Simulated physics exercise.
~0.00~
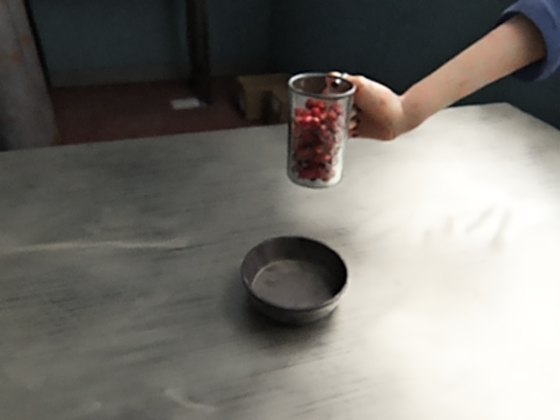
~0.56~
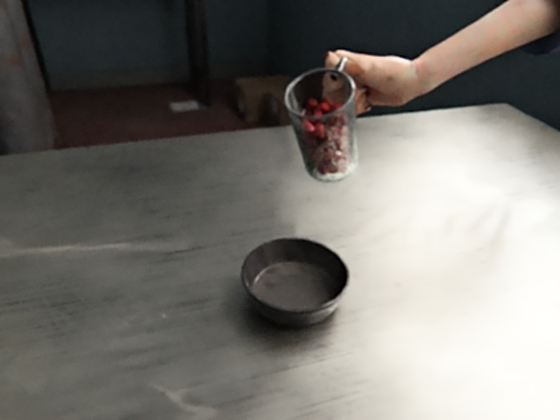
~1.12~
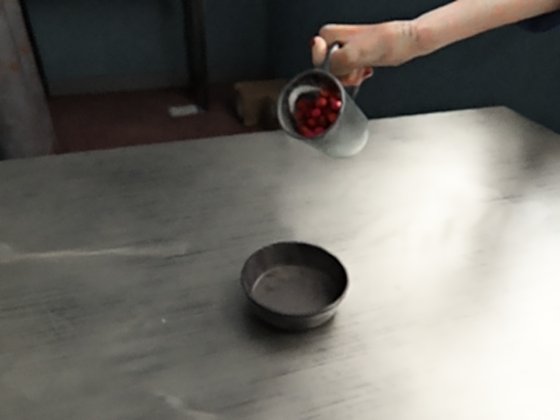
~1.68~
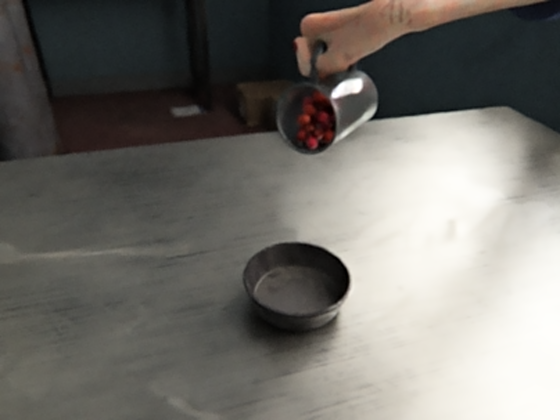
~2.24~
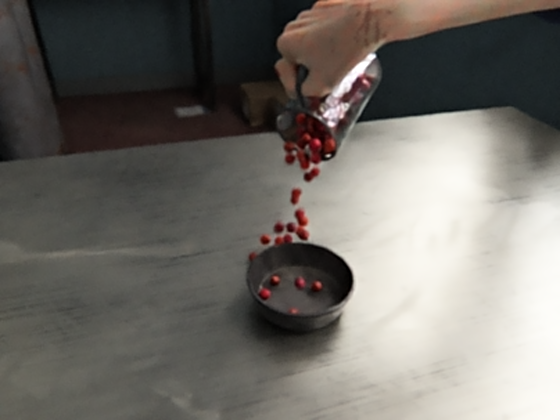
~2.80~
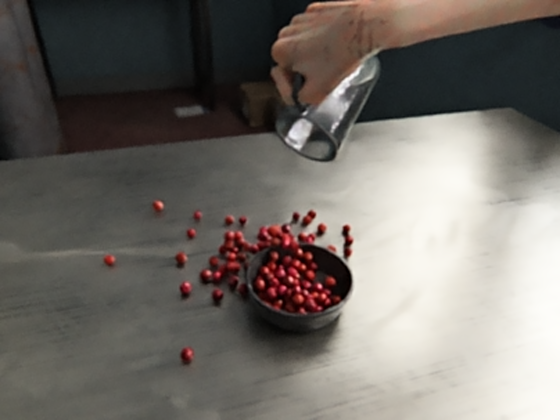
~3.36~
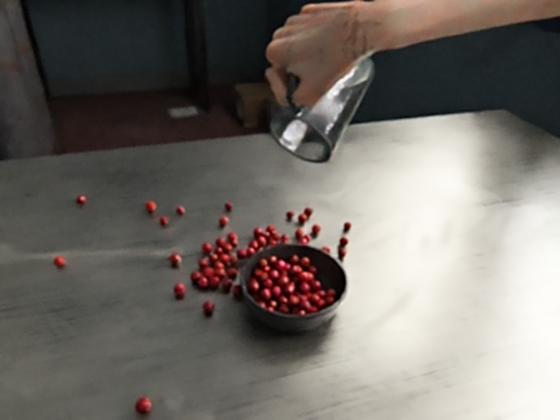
A bare hand reaching in from the upper right holds a clear glass cup of small red cranberries above a dark, shallow dish on a grey, streaked table. The slightly swaying view looks down across the tabletop toward a dim room with a dark wall and reddish floor. The hand lifts the cup a little and tips it steadily to the left until berries tumble out. Some land in the dish, while others scatter across the table, mostly behind it and to its left. At the end, the emptied cup hangs tilted downward above a heaped dish, with many berries strewn around it.
